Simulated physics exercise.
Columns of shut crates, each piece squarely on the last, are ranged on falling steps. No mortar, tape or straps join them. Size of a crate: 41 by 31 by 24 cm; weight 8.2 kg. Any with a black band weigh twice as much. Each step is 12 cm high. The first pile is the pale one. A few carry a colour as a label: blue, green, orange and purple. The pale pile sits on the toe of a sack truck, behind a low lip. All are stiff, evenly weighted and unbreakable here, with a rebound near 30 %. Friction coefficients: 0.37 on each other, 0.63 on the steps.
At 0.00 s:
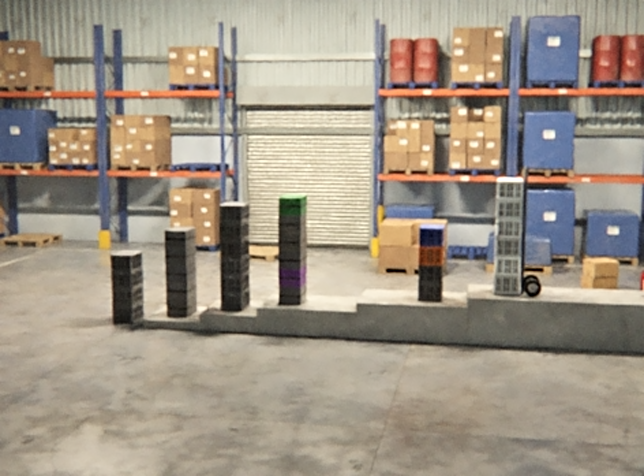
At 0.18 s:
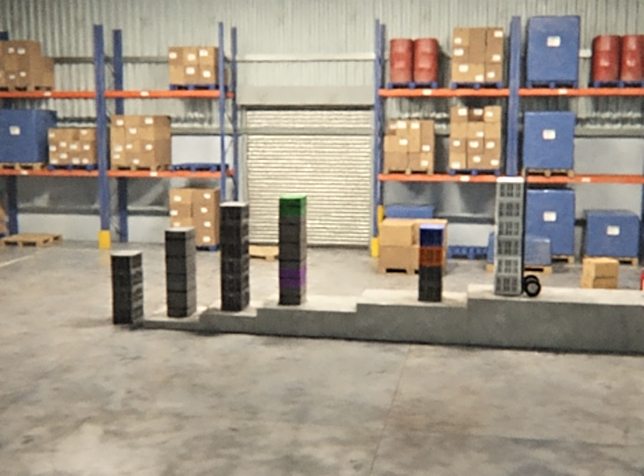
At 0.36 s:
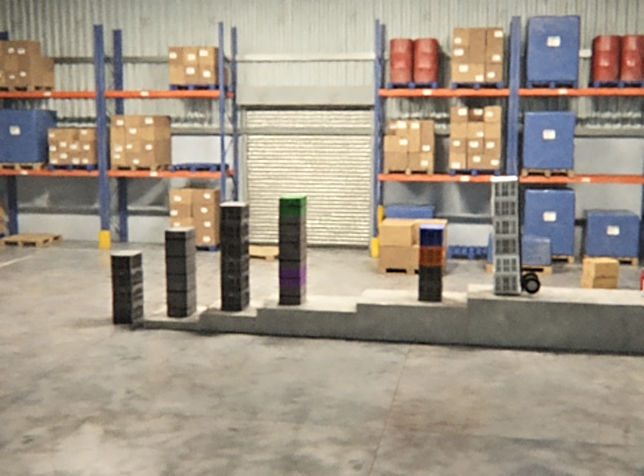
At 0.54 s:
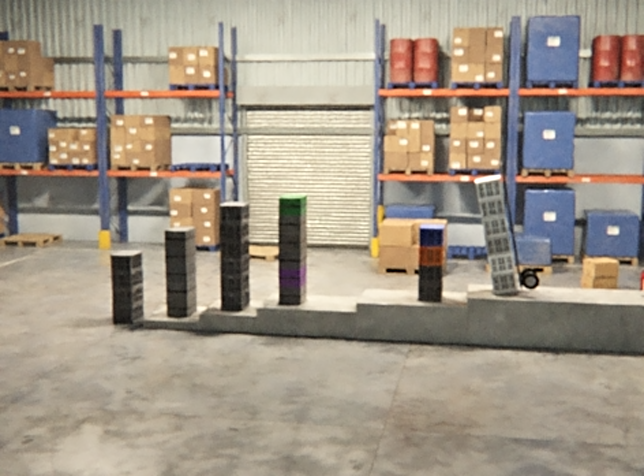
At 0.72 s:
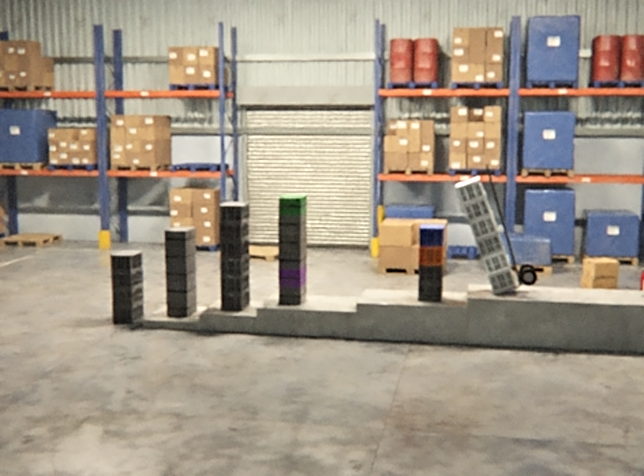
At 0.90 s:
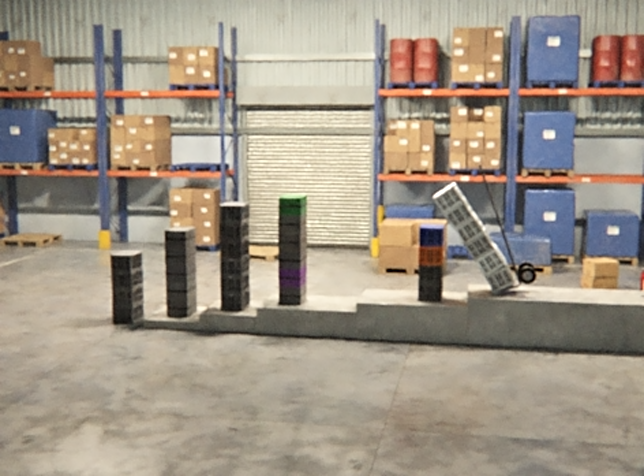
At first, a tall pale pile of crates stands upright on the highest step at the right, with darker stacks ranged to its left. Then it leans left, slightly and then steeply, as the hand truck behind it tilts the same way, while the other stacks stay still.
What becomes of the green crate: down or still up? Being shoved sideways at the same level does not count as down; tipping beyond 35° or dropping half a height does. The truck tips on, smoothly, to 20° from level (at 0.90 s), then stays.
In the end the green crate stays up.
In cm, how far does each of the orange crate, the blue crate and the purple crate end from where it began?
Moved: Orange 90, blue 150, purple 0.
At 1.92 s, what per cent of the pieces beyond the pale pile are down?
At that moment 10 per cent.
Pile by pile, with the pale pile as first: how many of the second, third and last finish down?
Pieces: Second 3, third 0, last 0.
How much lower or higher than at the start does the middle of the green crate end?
It ends some 0 cm lower.
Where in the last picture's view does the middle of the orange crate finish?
Around (374, 285).
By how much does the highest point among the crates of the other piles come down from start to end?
Some 0 cm lower.
By 1.22 s, 6 of the pale pile down; none of the 25 other crates down, 4 disturbed; green crate unmoved; blue crate tilted 5°.
By 1.92 s, 6 of the pale pile down; 3 of the 25 other crates down; green crate unmoved; orange crate tilted 57°, 21 cm lower.
When it is over (2.9 s), 6 of the pale pile down; 3 of the 25 other crates down; green crate unmoved; orange crate on its side; blue crate on its side. In pixels of the last frame, middles, green crate near (293, 205), orange crate near (374, 285).
